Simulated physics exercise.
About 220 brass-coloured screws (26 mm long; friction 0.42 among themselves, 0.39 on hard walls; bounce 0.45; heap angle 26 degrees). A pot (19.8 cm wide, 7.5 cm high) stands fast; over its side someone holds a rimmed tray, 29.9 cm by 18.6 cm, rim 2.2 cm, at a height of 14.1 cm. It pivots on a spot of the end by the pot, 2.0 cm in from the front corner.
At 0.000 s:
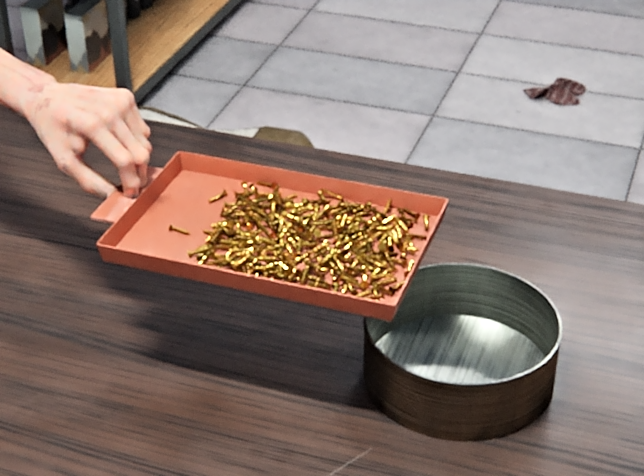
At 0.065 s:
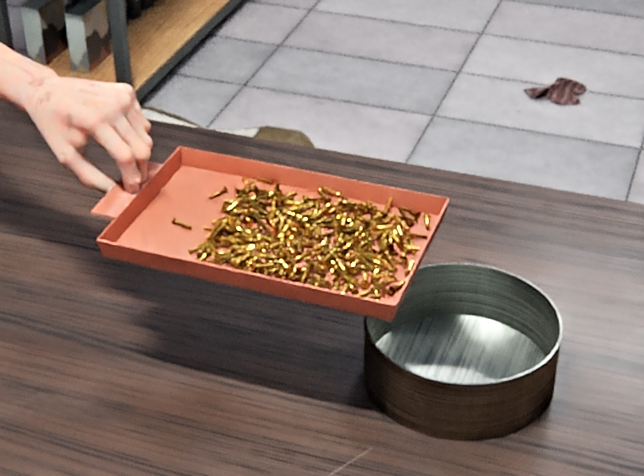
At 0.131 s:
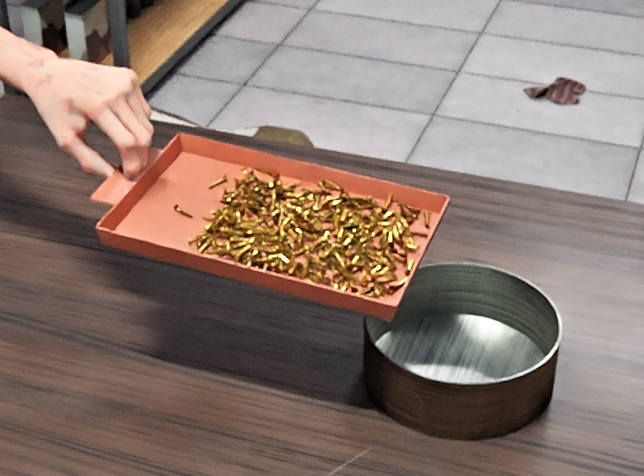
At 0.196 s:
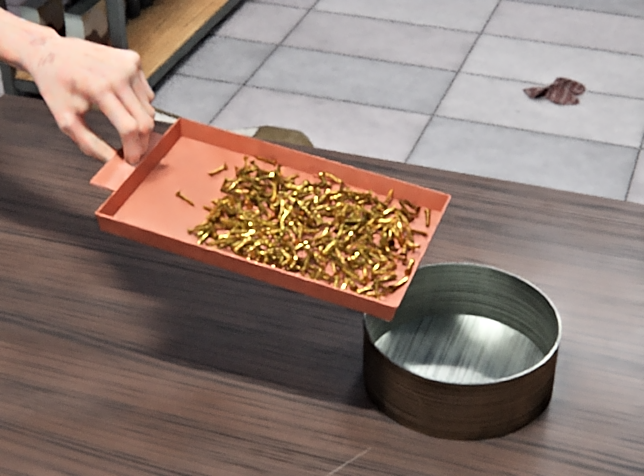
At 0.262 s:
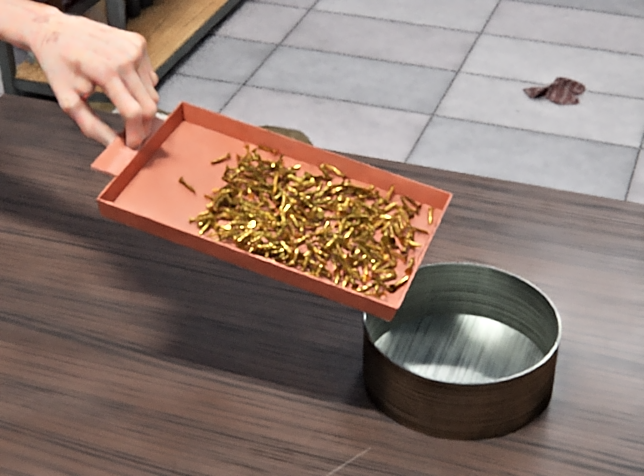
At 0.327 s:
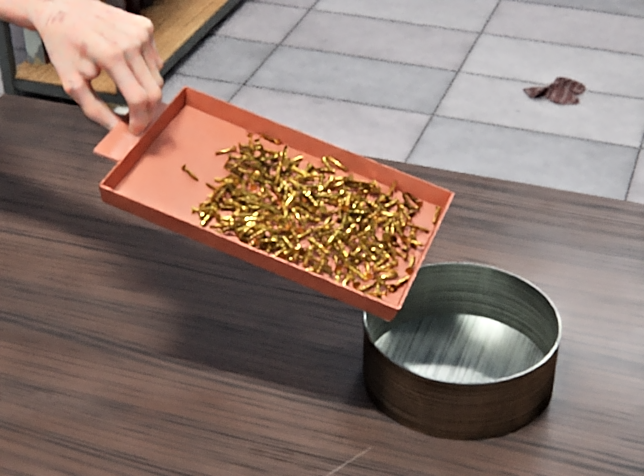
Orange tray of small brass-coloured screws tilting steadily as a hand raises its left end beside a round metal pot.
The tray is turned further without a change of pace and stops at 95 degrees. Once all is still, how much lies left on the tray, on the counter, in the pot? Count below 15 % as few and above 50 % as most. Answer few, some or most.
Tray: Few, counter: Some, pot: Most.
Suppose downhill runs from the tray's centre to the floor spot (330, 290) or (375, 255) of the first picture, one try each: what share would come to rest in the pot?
Some 5 and 95 per cent.
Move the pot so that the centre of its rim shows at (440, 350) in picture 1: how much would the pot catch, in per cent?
About 100 per cent.
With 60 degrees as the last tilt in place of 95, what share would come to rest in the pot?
It would be near 20 per cent.
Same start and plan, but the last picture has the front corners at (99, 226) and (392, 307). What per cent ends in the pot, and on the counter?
Pot 0, counter 100.
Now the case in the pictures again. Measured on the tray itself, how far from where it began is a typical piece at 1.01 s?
About 8 cm.
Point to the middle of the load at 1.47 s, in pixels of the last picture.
Near (432, 259).
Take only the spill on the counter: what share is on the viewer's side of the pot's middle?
Roughly 100 per cent.
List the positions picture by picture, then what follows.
The first picture shows tray tilt 0 degrees, front corners at (102, 243) and (392, 302); middle of the pieces at (305, 242); pot at (462, 320).
The second picture shows tray tilt 1 degrees, front corners at (102, 238) and (392, 302); middle of the pieces at (305, 240).
The third picture shows tray tilt 4 degrees, front corners at (101, 226) and (393, 302), lowest corner right front; middle of the pieces at (305, 235).
The fourth picture shows tray tilt 7 degrees, front corners at (101, 212) and (394, 303), lowest corner right front; middle of the pieces at (306, 228).
The fifth picture shows tray tilt 11 degrees, front corners at (103, 198) and (395, 304), lowest corner right front; middle of the pieces at (307, 222).
The sixth picture shows tray tilt 15 degrees, front corners at (105, 184) and (396, 305), lowest corner right front; middle of the pieces at (309, 216); pot at (462, 319). The tray's pace is about 55 degrees a second.
Then, at 1.01 s, tilt 52 degrees; the tray holds 100 %, the pot 0 %.
After 1.47 s, tilt 77 degrees; the tray holds 80 %, the pot 15 %.
After 2.00 s, tilt 95 degrees; the tray holds 0 %, the pot 70 %.
At rest (2.8 s), tray 0 %, counter 25 %, pot 75 %.
